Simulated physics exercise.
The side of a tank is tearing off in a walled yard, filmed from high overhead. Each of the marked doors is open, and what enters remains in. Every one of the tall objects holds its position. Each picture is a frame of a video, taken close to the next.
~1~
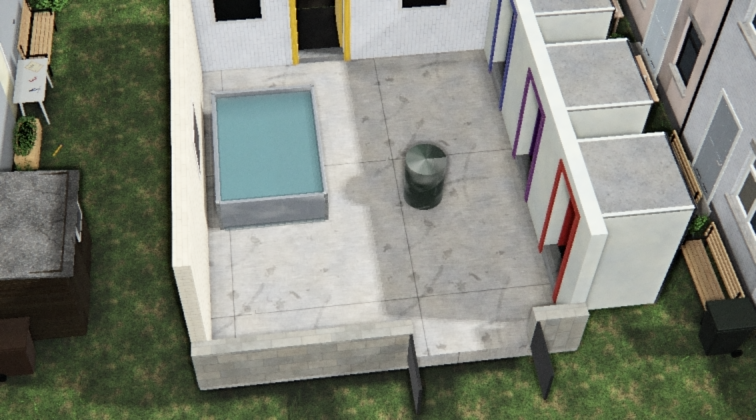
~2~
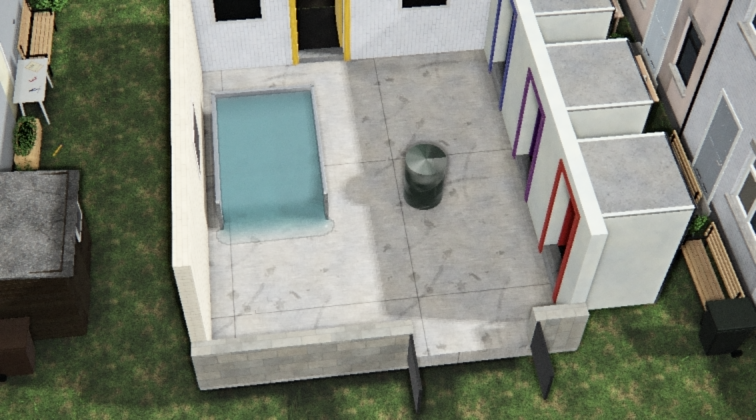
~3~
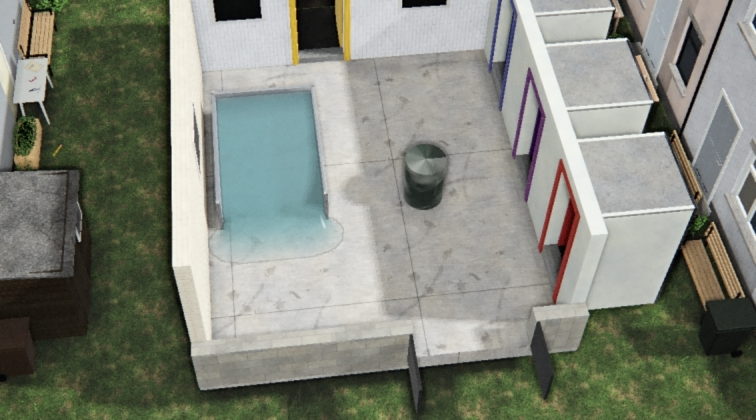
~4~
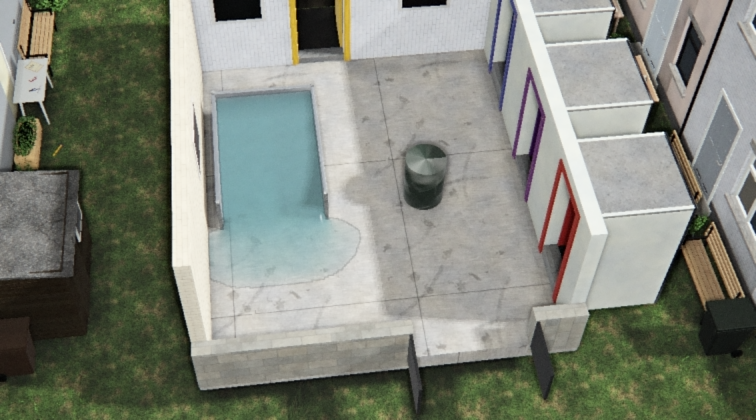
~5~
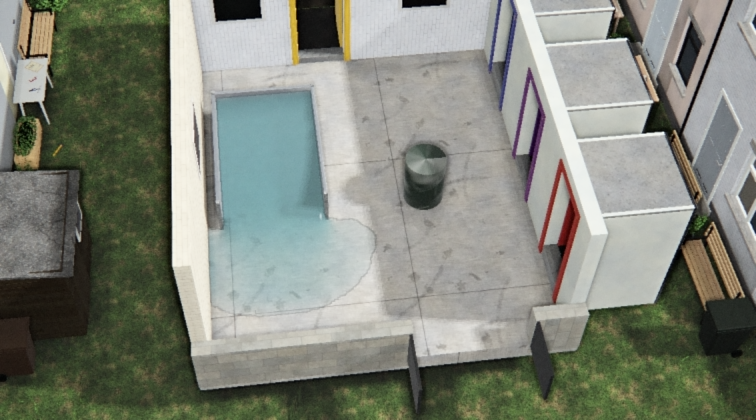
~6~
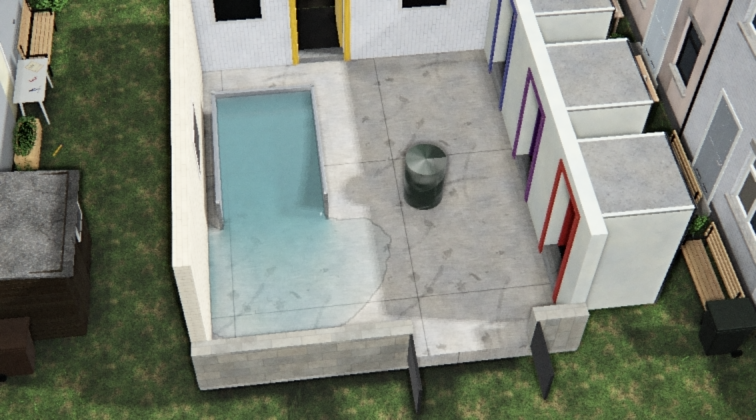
A walled concrete yard beside a white brick building is seen from high overhead, with grass around it. A grey tank of blue-green water stands at left, a dark green barrel near the middle, and blue, purple and red doorways line the right wall. The tank's near side gives way and water pours out, spreading toward the low front wall and rightward in a rounded sheet, while the barrel and camera stay still.
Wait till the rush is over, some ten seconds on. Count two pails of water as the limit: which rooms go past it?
In the end blue door: Two buckets at most, red door: Two buckets at most, purple door: Two buckets at most, yellow door: Two buckets at most.
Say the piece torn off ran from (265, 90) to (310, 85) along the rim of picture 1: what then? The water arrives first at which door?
It's the door marked yellow.
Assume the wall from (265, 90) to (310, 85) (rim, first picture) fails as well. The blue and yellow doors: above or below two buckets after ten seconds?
Result - blue: Within bounds; yellow: Beyond the limit.
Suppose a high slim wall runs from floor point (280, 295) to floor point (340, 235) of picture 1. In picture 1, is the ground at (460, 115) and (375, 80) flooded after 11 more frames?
As listed: Dry, no water.
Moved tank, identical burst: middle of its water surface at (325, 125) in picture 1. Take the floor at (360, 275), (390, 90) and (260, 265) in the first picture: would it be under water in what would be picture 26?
In the order asked: Reached by the flood, not reached, reached by the flood.
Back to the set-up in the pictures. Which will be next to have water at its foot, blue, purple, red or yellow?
That's the red one.
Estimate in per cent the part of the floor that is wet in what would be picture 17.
Some 30 per cent.
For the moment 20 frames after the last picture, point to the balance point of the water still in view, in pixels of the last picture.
Centre point: Around (318, 266).
A moment on, water covers 25 % of the floor; the blue door not reached, the red door not reached, the purple door not reached, the yellow door not reached.
Next, water covers 30 % of the floor; the blue door not reached, the red door not reached, the purple door not reached, the yellow door not reached.
Then, water covers 40 % of the floor; the blue door not reached, the red door wet at the sill, nothing in, the purple door not reached, the yellow door not reached.
Later, water covers 75 % of the floor; the blue door wet at the sill, nothing in, the red door wet at the sill, nothing in, the purple door wet at the sill, nothing in, the yellow door not reached.
In the end, water covers 100 % of the floor; the blue door wet at the sill, nothing in, the red door wet at the sill, nothing in, the purple door under two buckets in, the yellow door wet at the sill, nothing in.
